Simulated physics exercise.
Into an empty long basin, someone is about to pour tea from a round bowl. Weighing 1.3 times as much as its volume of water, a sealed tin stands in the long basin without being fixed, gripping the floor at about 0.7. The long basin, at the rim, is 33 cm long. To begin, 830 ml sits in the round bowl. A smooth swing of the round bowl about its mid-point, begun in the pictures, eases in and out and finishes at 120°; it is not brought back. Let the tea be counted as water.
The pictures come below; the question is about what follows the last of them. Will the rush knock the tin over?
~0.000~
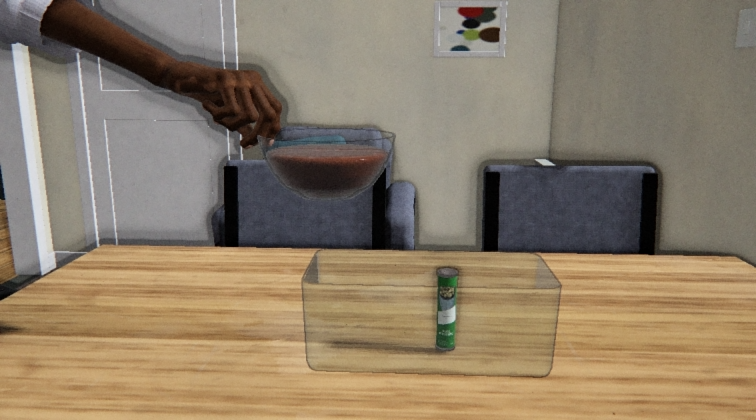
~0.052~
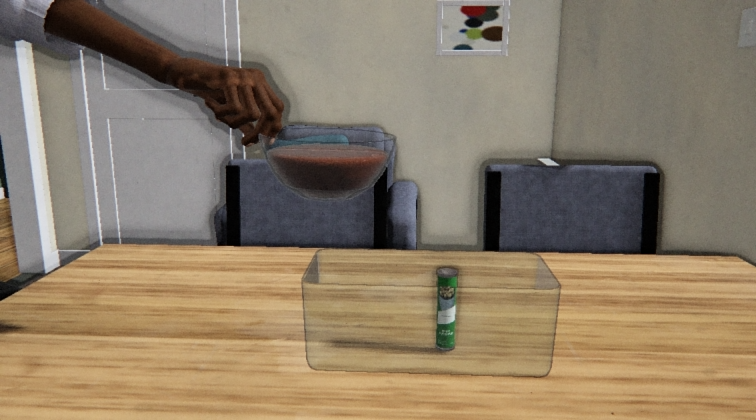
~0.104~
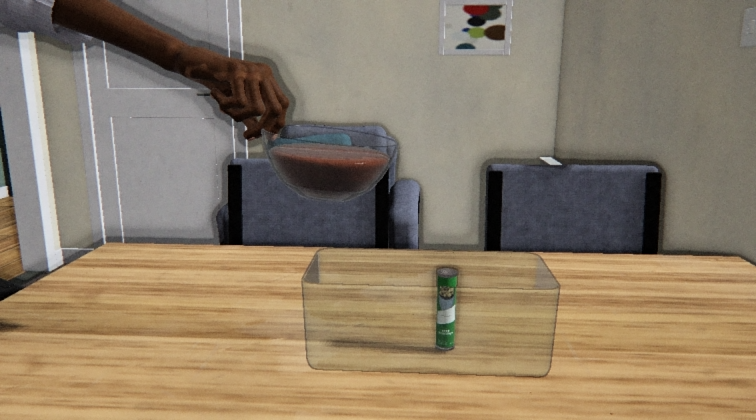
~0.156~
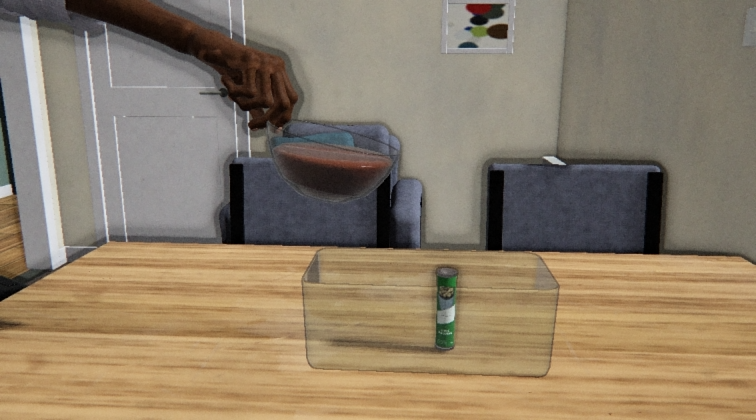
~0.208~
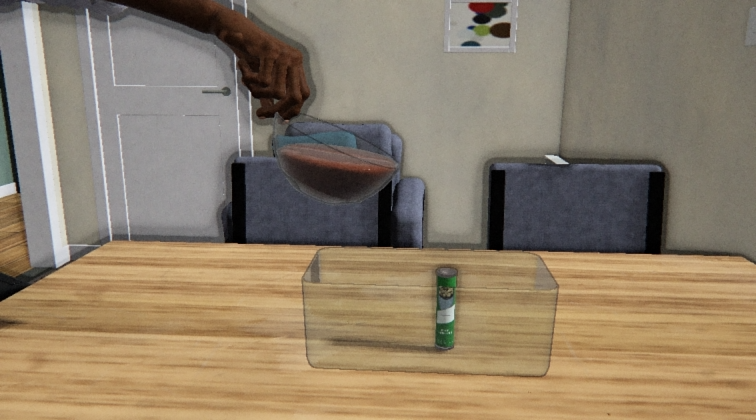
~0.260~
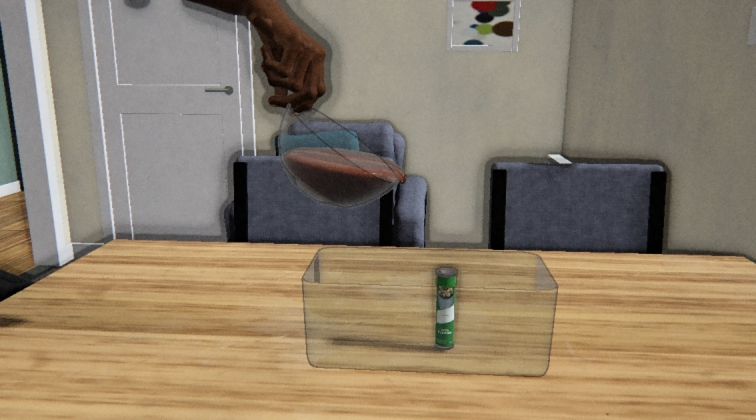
Watch, it's going to be unseated.
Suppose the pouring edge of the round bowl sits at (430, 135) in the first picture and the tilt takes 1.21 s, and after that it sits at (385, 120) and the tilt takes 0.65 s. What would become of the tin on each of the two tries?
First it remains upright; then it topples.
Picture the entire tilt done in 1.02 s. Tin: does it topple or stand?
It stays steady, then.
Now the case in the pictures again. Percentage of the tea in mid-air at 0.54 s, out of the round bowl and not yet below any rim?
Roughly 22 %.
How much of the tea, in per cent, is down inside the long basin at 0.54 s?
74 %, more or less.
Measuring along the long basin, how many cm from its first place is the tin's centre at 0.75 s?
It has moved some 2 cm.
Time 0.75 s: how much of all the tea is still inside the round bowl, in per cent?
Near 0 percent, more or less.
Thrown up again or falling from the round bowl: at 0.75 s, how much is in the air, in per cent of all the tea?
About 2 per cent.
By 0.54 s the tilt is 106° and 4 per cent is still to pour; the tin stands where it began.
By 0.75 s the tilt is 120° and 0 per cent is still to pour; the tin leans 11°.
By 0.96 s the tilt is 120° and 0 per cent is still to pour; the tin leans 11°.
By 1.20 s the tilt is 120° and 0 per cent is still to pour; the tin lies on its side.
At rest the tin lies on its side.
